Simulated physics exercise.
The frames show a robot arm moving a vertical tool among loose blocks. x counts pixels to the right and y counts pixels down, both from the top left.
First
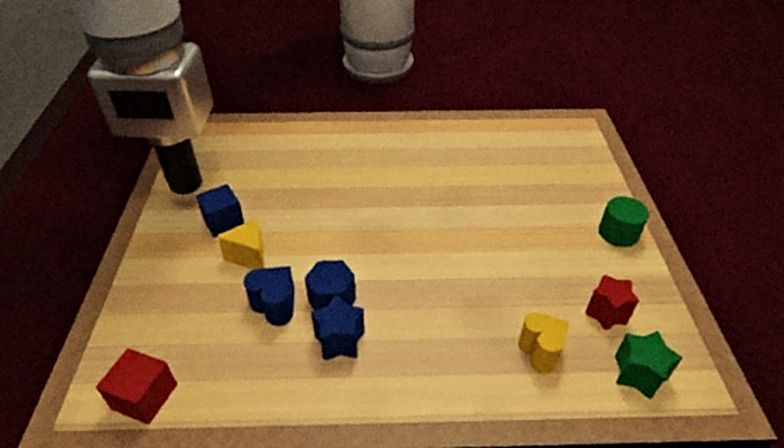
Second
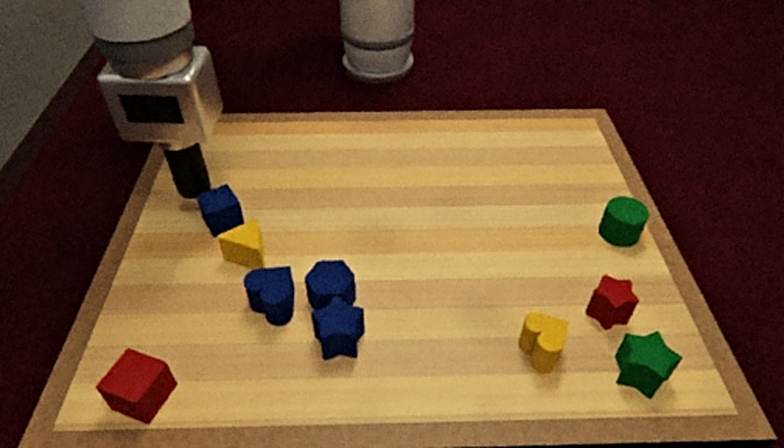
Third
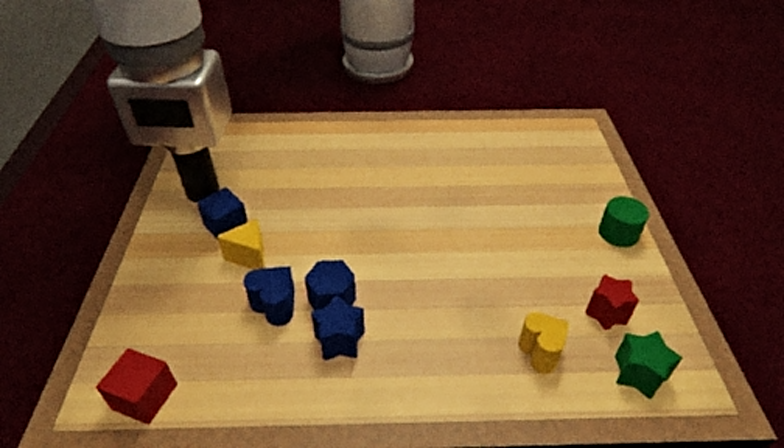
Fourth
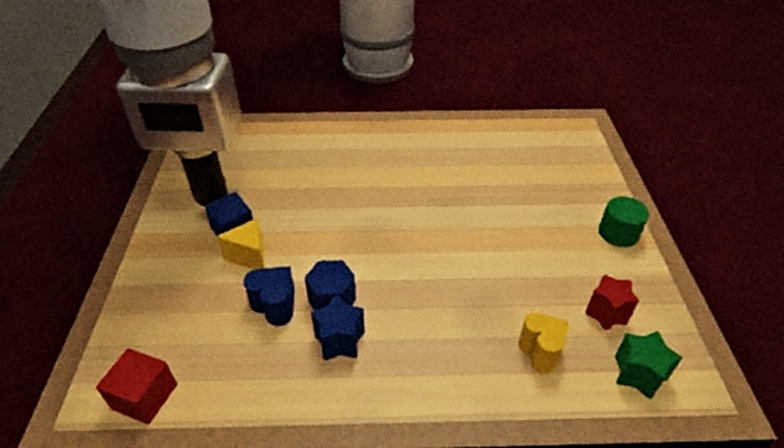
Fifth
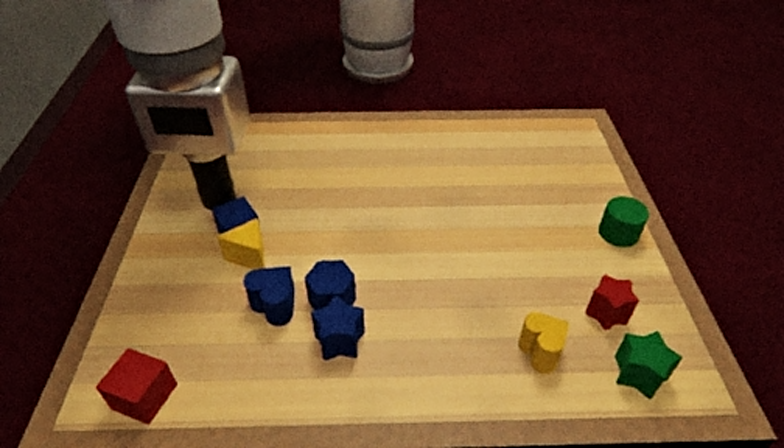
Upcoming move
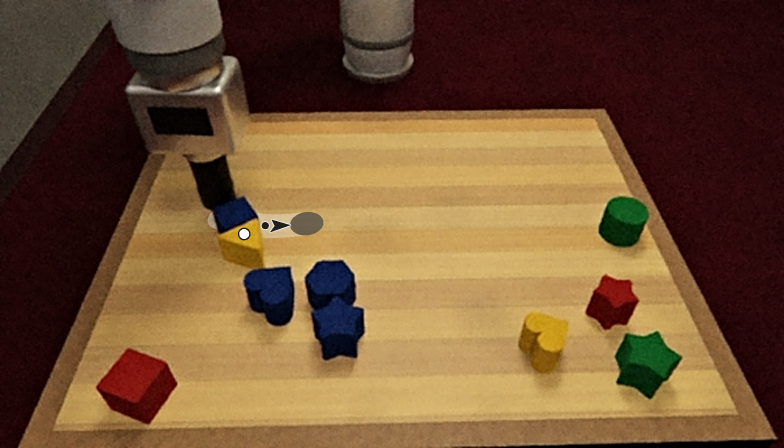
A robot arm moving its vertical tool rightward and nudging a blue cube against a yellow triangular block on a wooden board.
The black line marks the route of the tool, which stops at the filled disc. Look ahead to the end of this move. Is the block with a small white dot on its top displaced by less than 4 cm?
Answer: Yes.
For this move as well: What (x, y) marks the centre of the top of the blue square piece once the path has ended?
Located at (266, 227).
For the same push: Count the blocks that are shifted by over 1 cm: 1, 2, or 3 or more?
My prediction: Two blocks.
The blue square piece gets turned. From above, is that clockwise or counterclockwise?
Seen from above, its turn is clockwise.
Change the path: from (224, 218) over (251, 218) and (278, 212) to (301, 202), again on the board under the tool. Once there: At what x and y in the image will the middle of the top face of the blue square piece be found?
My estimate: (252, 217).
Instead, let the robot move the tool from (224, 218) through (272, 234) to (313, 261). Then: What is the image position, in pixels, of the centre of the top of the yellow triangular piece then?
Top centre: (248, 275).
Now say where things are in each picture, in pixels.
Tool tip at (186, 185); block tops, blue square piece at (217, 198); yellow triangular piece at (244, 234), in the first picture.
Tool at (195, 189); blocks unchanged, in the second picture.
Tool at (203, 193); blue square piece at (220, 203), in the third picture.
Tool at (212, 197); blue square piece at (227, 207), in the fourth picture.
Tool at (220, 201); blue square piece at (234, 212); yellow triangular piece at (244, 234), in the fifth picture.
Path on the board, from (224, 218) via (264, 226), ending at (307, 223); the dot is on the yellow triangular piece.
What follows on the original path. Halfway along, tool at (261, 208); blue square piece at (263, 226), turned 30° clockwise; yellow triangular piece at (257, 250), turned 30° clockwise.
At the end, tool at (304, 206); blue square piece at (266, 227), turned 30° clockwise; yellow triangular piece at (257, 250), turned 35° clockwise.
